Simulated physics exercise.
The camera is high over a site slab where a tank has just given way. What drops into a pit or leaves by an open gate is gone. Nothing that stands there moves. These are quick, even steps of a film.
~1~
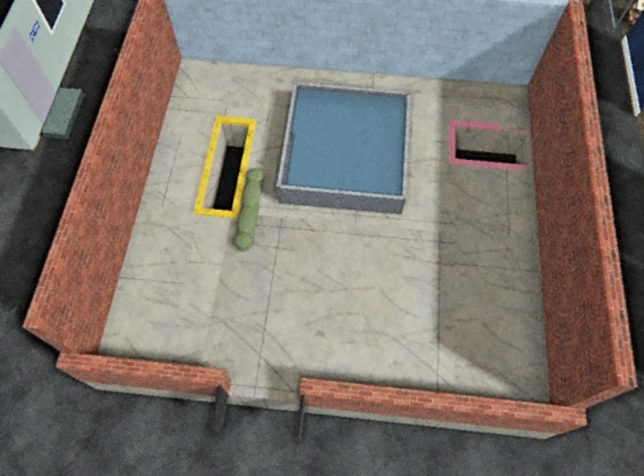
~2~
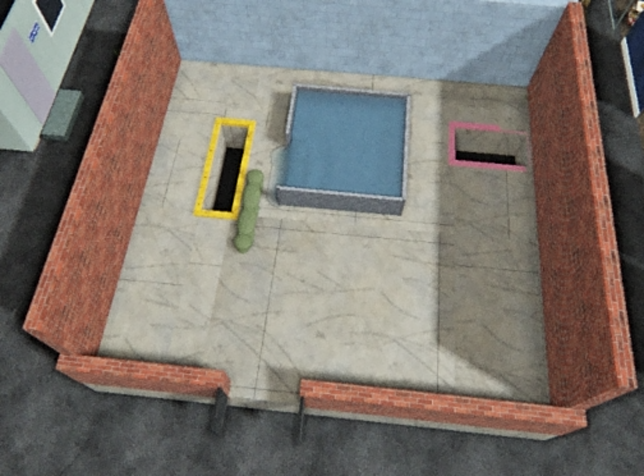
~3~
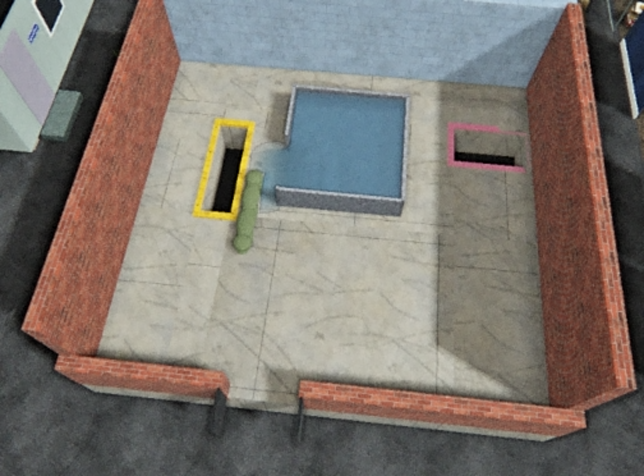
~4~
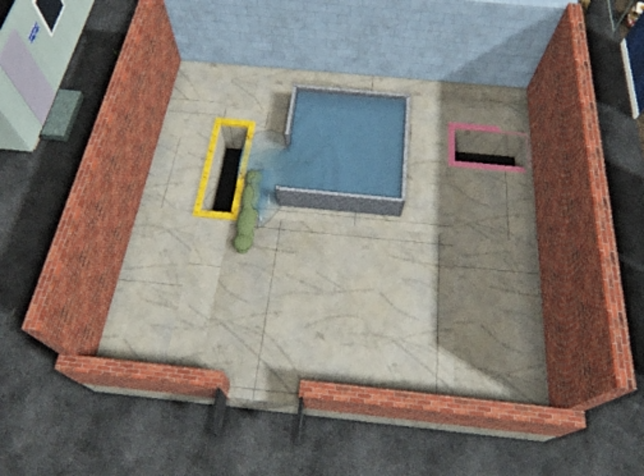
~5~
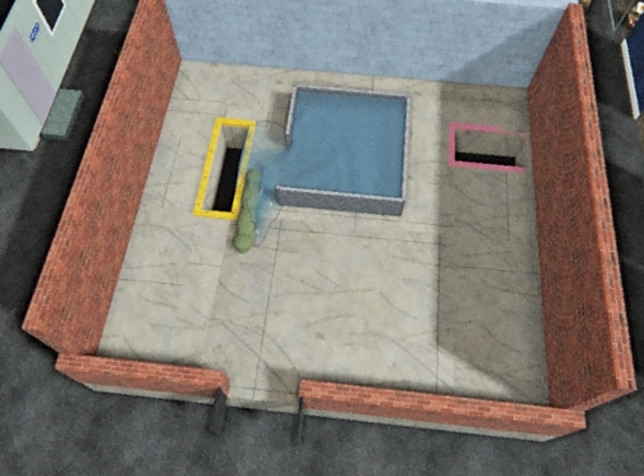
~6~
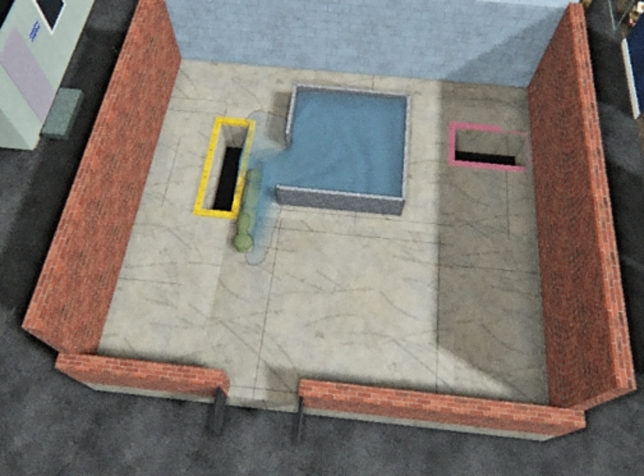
On a walled concrete slab, a raised water tank opens on its left side, water pouring out and spreading around a green barrier.
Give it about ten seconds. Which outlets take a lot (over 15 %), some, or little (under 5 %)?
In the end: The gate takes from 5 to 15 %; the yellow pit takes more than 15 %; the pink pit takes less than 5 %.
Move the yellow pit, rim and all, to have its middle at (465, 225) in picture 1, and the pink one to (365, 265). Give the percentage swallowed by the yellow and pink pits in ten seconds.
Parts in a hundred: Yellow 0, pink 2.
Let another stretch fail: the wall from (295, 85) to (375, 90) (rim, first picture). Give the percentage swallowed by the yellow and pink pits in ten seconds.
Parts in a hundred: Yellow 4, pink 25.
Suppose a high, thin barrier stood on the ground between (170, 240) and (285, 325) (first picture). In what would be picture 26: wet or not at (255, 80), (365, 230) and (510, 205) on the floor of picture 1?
In that order: Under water, clear, dry.
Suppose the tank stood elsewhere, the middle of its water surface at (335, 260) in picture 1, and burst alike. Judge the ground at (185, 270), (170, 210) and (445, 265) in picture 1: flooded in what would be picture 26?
In that order: Awash, awash, no water.
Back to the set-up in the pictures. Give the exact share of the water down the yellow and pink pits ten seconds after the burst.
Roughly 42 per cent, then 0 per cent.
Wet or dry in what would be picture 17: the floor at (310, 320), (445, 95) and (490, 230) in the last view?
One after the other: Covered, clear, clear.
A moment on, water covers 10 % of the floor; the gate 0 %, the yellow pit 8 %, the pink pit 0 %.
Next, water covers 25 % of the floor; the gate 0 %, the yellow pit 16 %, the pink pit 0 %.
Then, water covers 30 % of the floor; the gate 2 %, the yellow pit 26 %, the pink pit 0 %.
Later, water covers 40 % of the floor; the gate 5 %, the yellow pit 35 %, the pink pit 0 %.
In the end, water covers 60 % of the floor; the gate 8 %, the yellow pit 42 %, the pink pit 0 %.
